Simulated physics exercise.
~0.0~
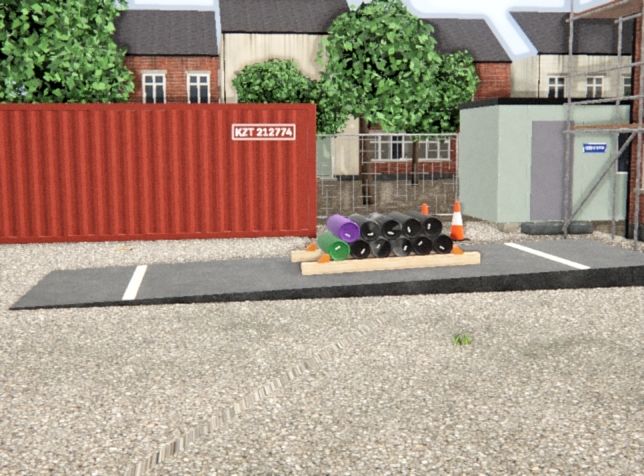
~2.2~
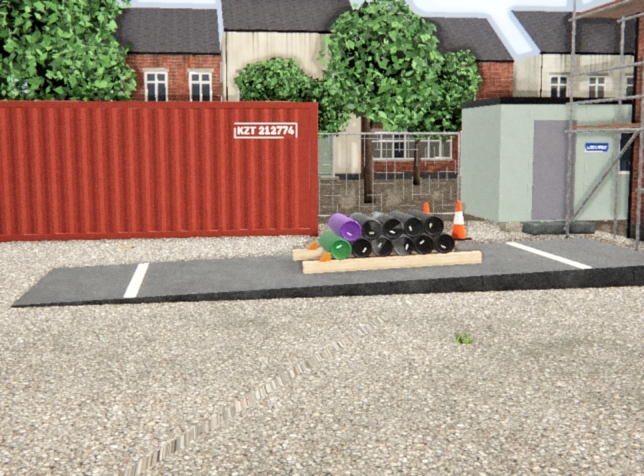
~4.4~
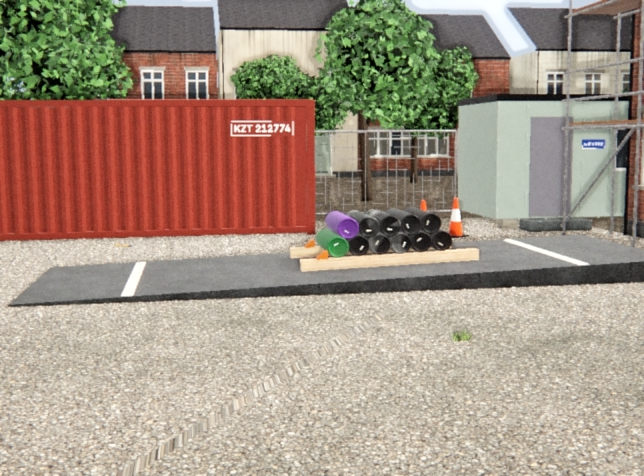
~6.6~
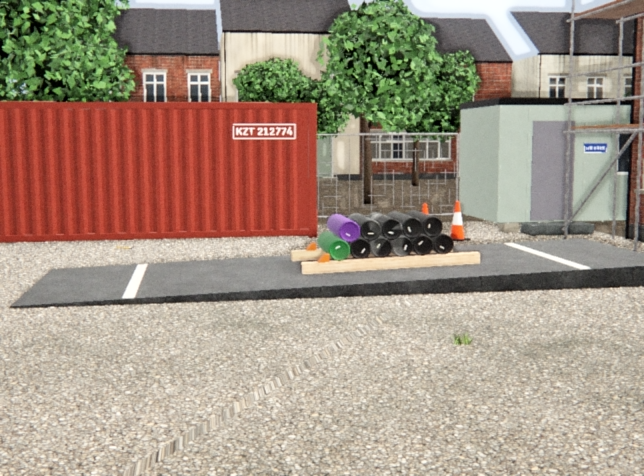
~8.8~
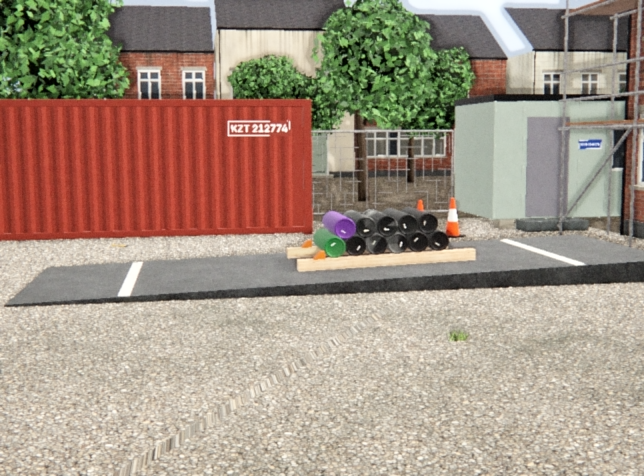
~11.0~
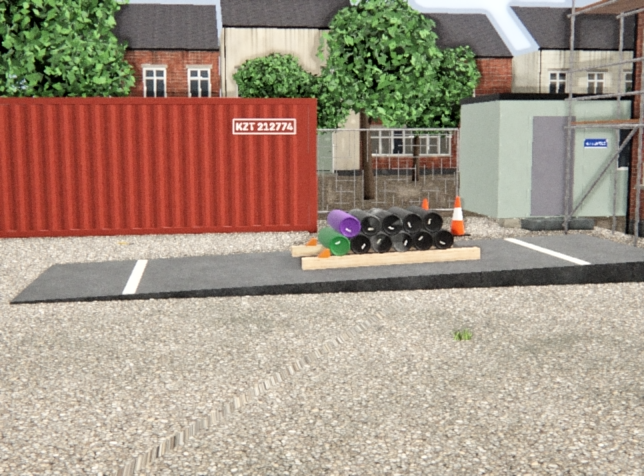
A red shipping container stands behind stacked cylinders that stay still on their timber bearers.
